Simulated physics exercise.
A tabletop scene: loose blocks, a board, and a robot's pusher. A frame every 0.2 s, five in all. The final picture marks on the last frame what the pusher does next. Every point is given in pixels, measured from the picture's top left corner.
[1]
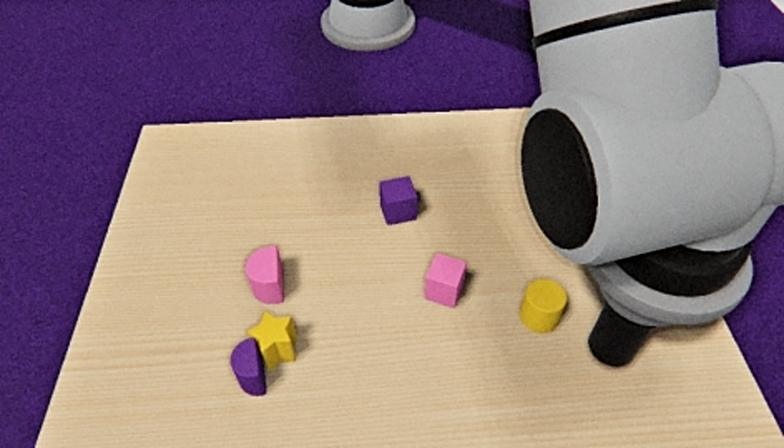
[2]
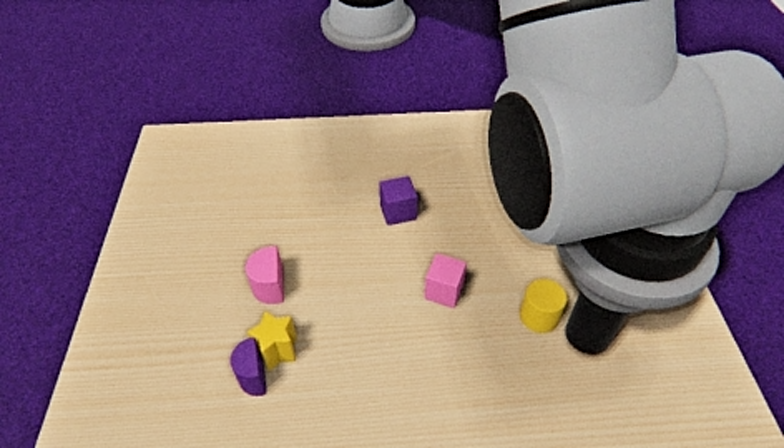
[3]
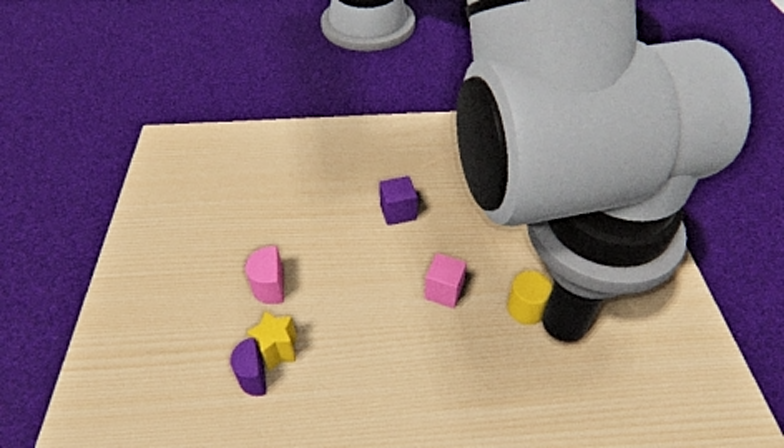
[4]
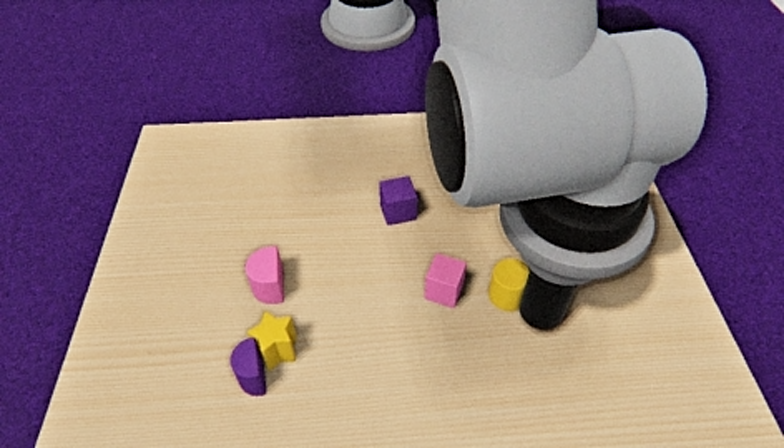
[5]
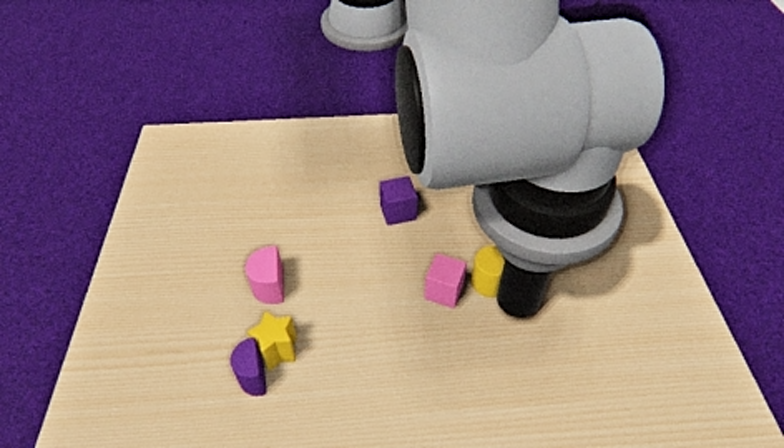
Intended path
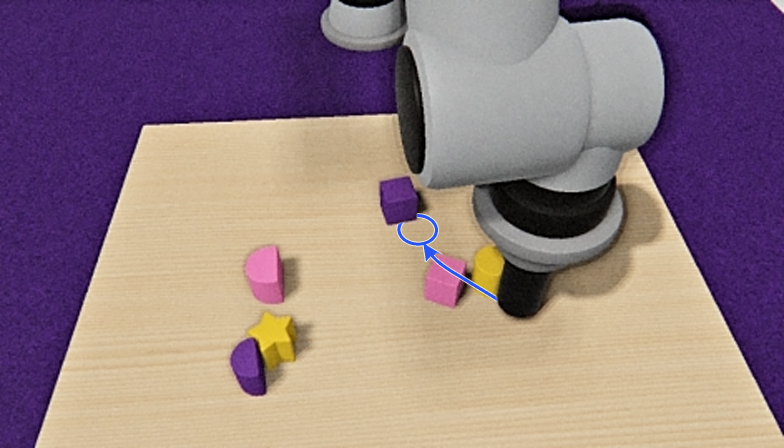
A grey robot arm with a black pusher tip looms over the right side of a pale wooden board on purple carpet, seen from above at an angle. A yellow cylinder sits beside the tip, with pink and purple cubes near the middle and a pink block, yellow star and purple block at left. The arm moves left, then pushes the cylinder left and slightly up toward the pink cube.
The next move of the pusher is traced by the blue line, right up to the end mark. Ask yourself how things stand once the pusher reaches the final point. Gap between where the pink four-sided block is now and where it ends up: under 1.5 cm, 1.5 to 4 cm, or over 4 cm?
Its displacement is between 1.5 and 4 cm.
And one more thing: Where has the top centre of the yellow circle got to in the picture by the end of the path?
It sits at (450, 193).
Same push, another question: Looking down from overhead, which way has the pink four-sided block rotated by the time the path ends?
The answer is counter-clockwise.
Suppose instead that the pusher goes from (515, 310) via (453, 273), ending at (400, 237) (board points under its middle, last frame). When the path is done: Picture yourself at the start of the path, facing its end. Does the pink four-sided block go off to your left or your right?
Well, taking the path from its start to its end as straight ahead, the pink four-sided block moves to the left.
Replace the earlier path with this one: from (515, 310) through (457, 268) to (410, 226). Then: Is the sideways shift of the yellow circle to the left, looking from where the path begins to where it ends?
Answer: No.
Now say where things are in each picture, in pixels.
Pusher tip at (611, 347); block tops, purple four-sided block at (398, 188); pink four-sided block at (447, 269); yellow circle at (547, 294), in the first picture.
Pusher at (588, 335); blocks unchanged, in the second picture.
Pusher at (564, 323); yellow circle at (533, 286), in the third picture.
Pusher at (541, 312); yellow circle at (513, 273), in the fourth picture.
Pusher at (518, 300); purple four-sided block at (398, 188); pink four-sided block at (447, 269); yellow circle at (495, 260), in the fifth picture.
Path on the board, from (515, 310) over (474, 285) and (437, 261) to (418, 230).
On the path given first. One third of the way, pusher at (475, 275); pink four-sided block at (440, 268), turned 20° anticlockwise; yellow circle at (466, 232).
Two thirds of the way, pusher at (438, 250); pink four-sided block at (422, 265), turned 65° anticlockwise; yellow circle at (452, 211).
At the end, pusher at (418, 219); purple four-sided block at (396, 185); pink four-sided block at (422, 265), turned 65° anticlockwise; yellow circle at (450, 193).
